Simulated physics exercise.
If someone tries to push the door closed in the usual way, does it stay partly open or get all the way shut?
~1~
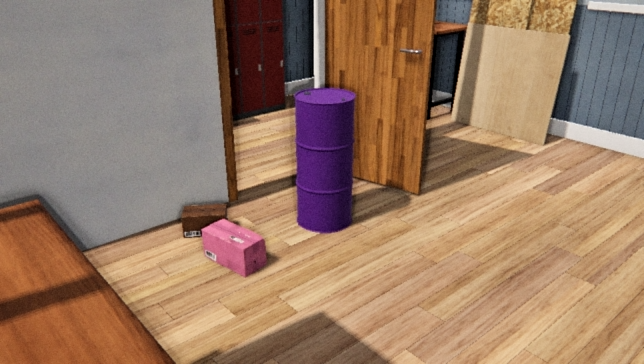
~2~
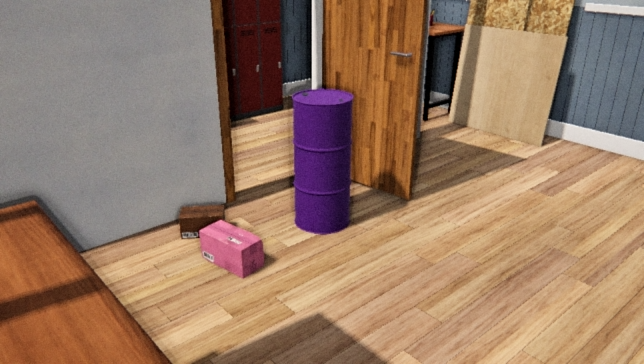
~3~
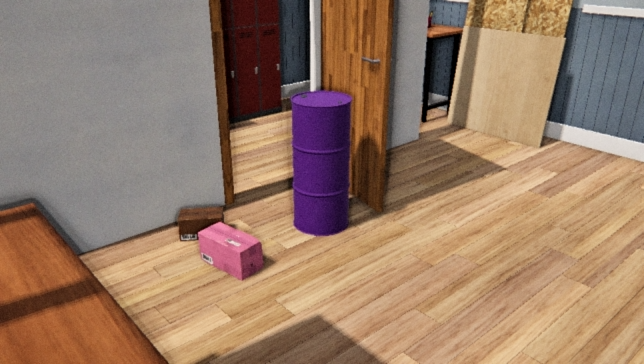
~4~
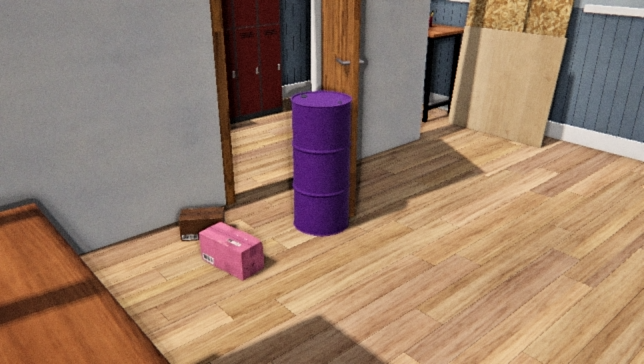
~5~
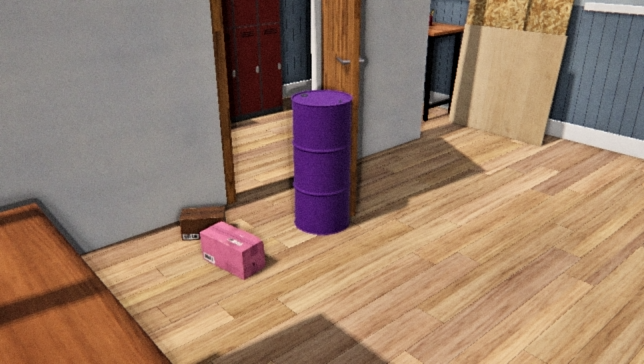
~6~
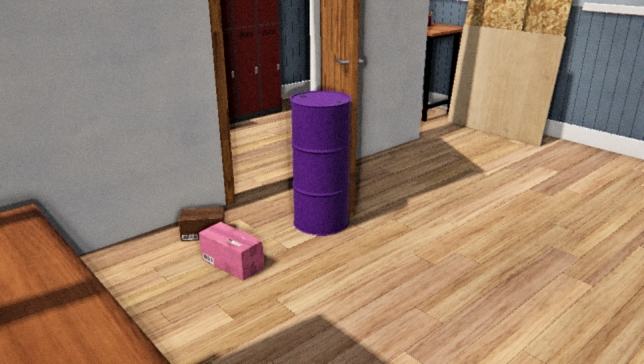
It stays partly open. The purple drum stands in the way of its swing and blocks it from shutting.
A wooden door swung partway toward its doorway, passing behind a purple drum, then stopped while still well open. The drum and the pink and brown boxes on the floor stayed put.
